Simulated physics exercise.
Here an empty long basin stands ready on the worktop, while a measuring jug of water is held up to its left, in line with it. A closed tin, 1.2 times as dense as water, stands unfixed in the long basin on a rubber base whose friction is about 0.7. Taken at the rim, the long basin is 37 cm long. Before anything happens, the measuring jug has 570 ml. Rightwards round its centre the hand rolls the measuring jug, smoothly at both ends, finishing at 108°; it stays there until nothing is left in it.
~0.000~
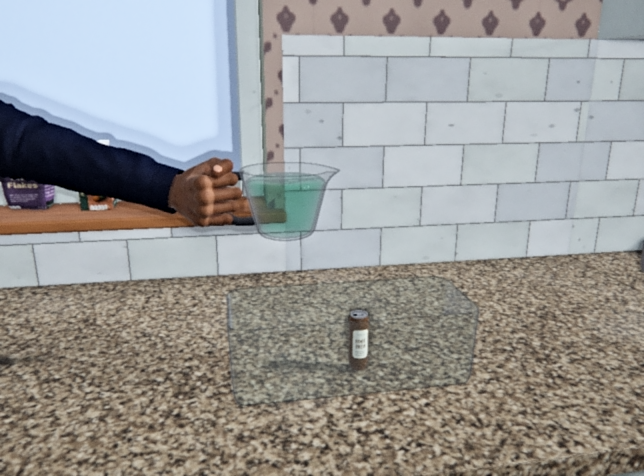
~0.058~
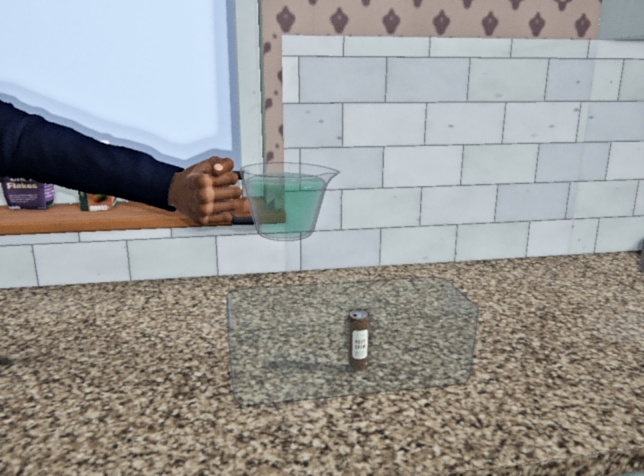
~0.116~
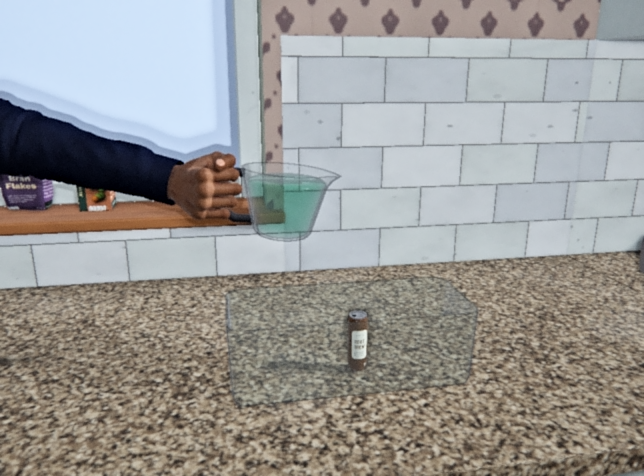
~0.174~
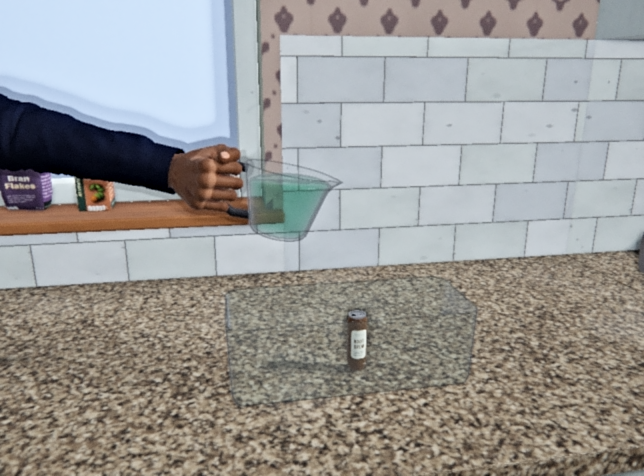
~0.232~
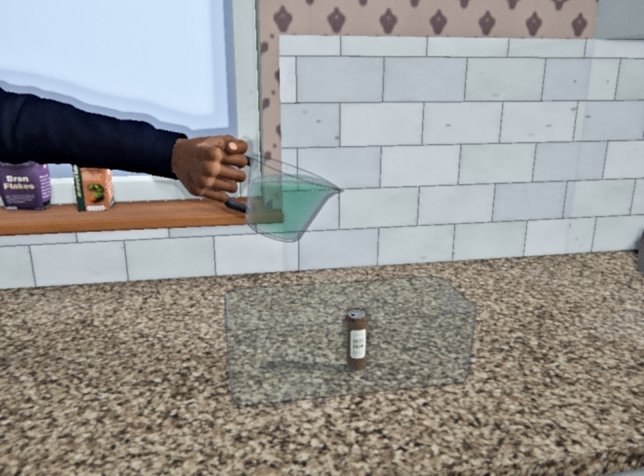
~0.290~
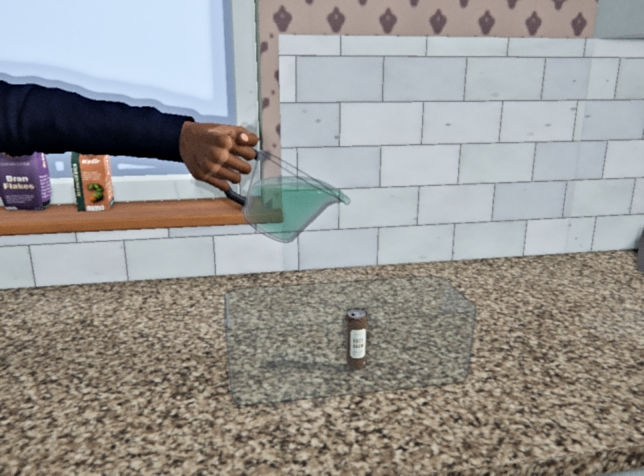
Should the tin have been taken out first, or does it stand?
It holds.
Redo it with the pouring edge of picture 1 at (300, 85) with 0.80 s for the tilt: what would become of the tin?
It tumbles.
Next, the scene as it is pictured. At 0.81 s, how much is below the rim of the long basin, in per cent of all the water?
I'd put it at roughly 92 per cent.
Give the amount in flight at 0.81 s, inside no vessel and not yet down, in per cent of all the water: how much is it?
6 in a hundred, give or take.
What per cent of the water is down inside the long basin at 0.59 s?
36 %, roughly.
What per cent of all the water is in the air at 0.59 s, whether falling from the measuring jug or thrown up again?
Around 32 in a hundred.
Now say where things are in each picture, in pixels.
In the first picture, it leans 0°; its right rim is at (340, 169); the water meets the walls at (245, 180) and (325, 177); the long basin's rim runs from (228, 310) to (462, 294); the tin's top is at (359, 316).
In the second picture, it leans 1°; its right rim is at (340, 171); the water meets the walls at (245, 179) and (325, 178).
In the third picture, it leans 6°; its right rim is at (341, 175); the water meets the walls at (246, 179) and (326, 180).
In the fourth picture, it leans 12°; its right rim is at (343, 181); the water meets the walls at (248, 179) and (330, 181).
In the fifth picture, it leans 21°; its right rim is at (344, 190); the water meets the walls at (251, 182) and (337, 185).
In the sixth picture, it leans 31°; its right rim is at (344, 201); the water meets the walls at (250, 187) and (339, 194); 4 per cent is over the edge.
Then, 0.59 s in, the tilt is 91° and 32 per cent is still to pour; the tin stands where it began.
Then, 0.81 s in, the tilt is 108° and 2 per cent is still to pour; the tin stands where it began.
Then, 1.05 s in, the tilt is 108° and 0 per cent is still to pour; the tin stands where it began.
Then, 1.30 s in, the tilt is 108° and 0 per cent is still to pour; the tin stands where it began.
Finally, the tin stands where it began.
